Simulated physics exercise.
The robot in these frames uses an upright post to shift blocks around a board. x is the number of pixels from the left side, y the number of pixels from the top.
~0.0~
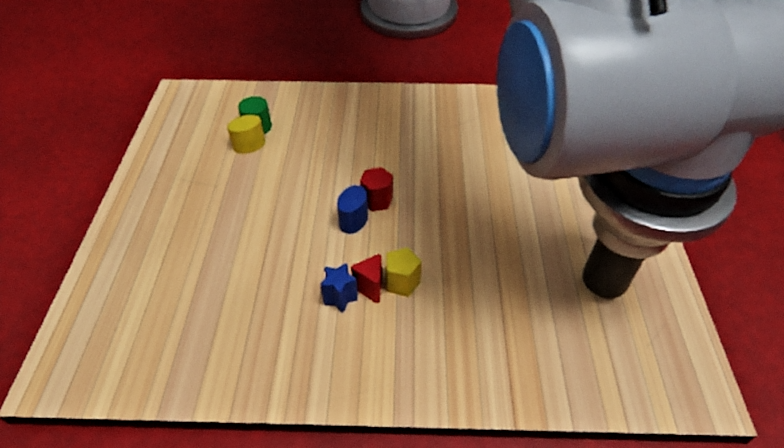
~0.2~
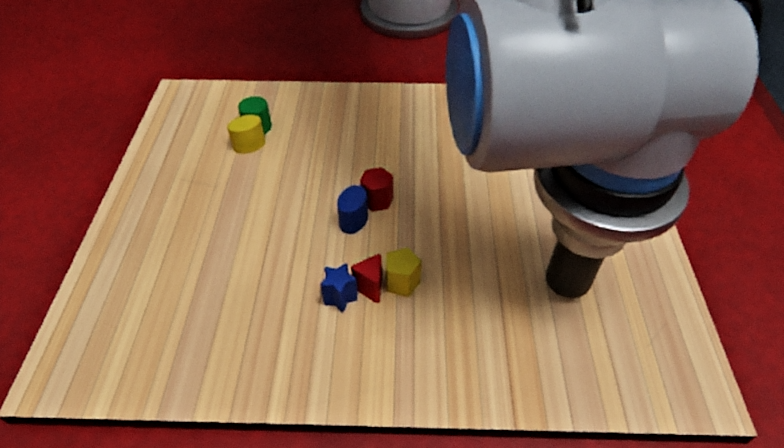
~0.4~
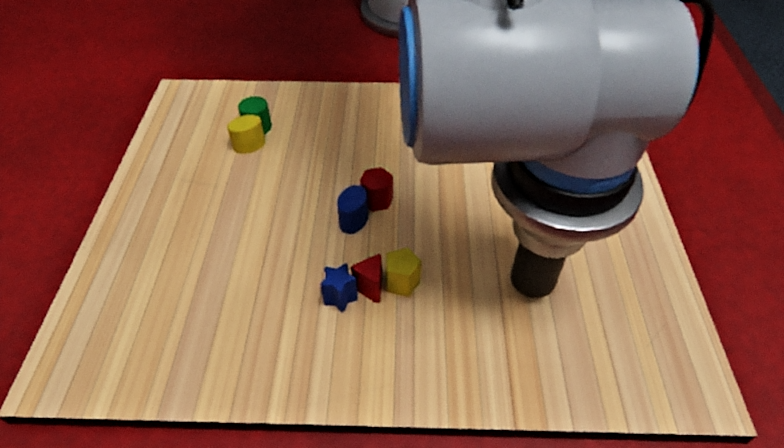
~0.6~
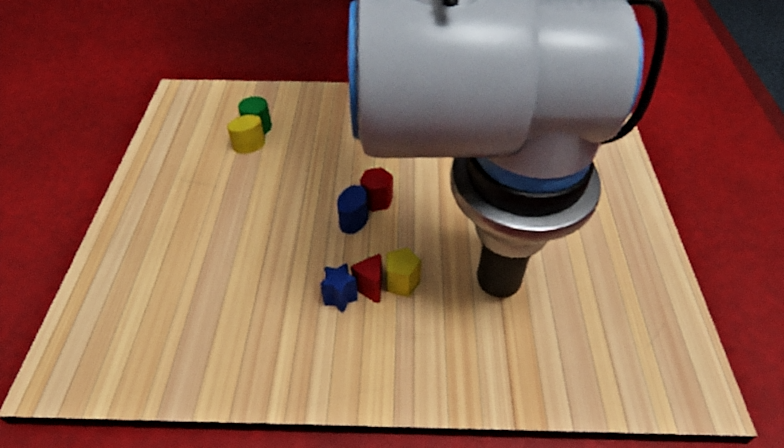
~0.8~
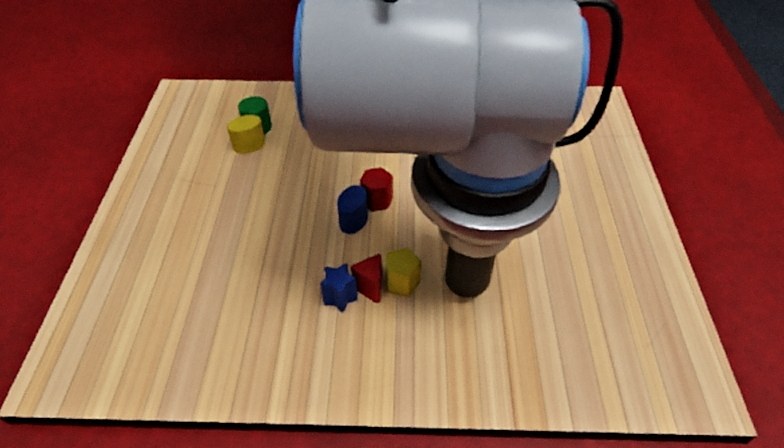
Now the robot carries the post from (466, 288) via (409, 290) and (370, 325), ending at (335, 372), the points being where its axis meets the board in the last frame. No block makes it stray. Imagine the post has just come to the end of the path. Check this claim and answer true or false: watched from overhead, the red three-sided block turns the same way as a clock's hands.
False.
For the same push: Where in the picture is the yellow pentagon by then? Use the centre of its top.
Just about (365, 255).
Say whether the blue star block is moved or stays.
It shifts.
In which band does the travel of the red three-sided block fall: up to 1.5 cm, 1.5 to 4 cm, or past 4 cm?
Answer: 1.5 to 4 cm.
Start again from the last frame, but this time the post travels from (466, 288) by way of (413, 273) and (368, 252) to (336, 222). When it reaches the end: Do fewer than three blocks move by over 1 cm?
No.
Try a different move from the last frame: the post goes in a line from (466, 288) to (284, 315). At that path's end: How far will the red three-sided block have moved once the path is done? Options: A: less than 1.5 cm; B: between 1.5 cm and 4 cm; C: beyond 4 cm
My answer is option C.
The first path, step by step. One third of the way, post at (408, 283); blue star block at (324, 280), turned 25° anticlockwise; red three-sided block at (349, 266), turned 20° anticlockwise; yellow pentagon at (373, 255), turned 15° anticlockwise.
Two thirds of the way, post at (370, 318); blue star block at (316, 282), turned 40° anticlockwise; red three-sided block at (335, 263), turned 30° anticlockwise; yellow pentagon at (365, 255).
At the end, post at (334, 365); blue star block at (316, 282), turned 40° anticlockwise; red three-sided block at (335, 263), turned 30° anticlockwise; yellow pentagon at (365, 255).
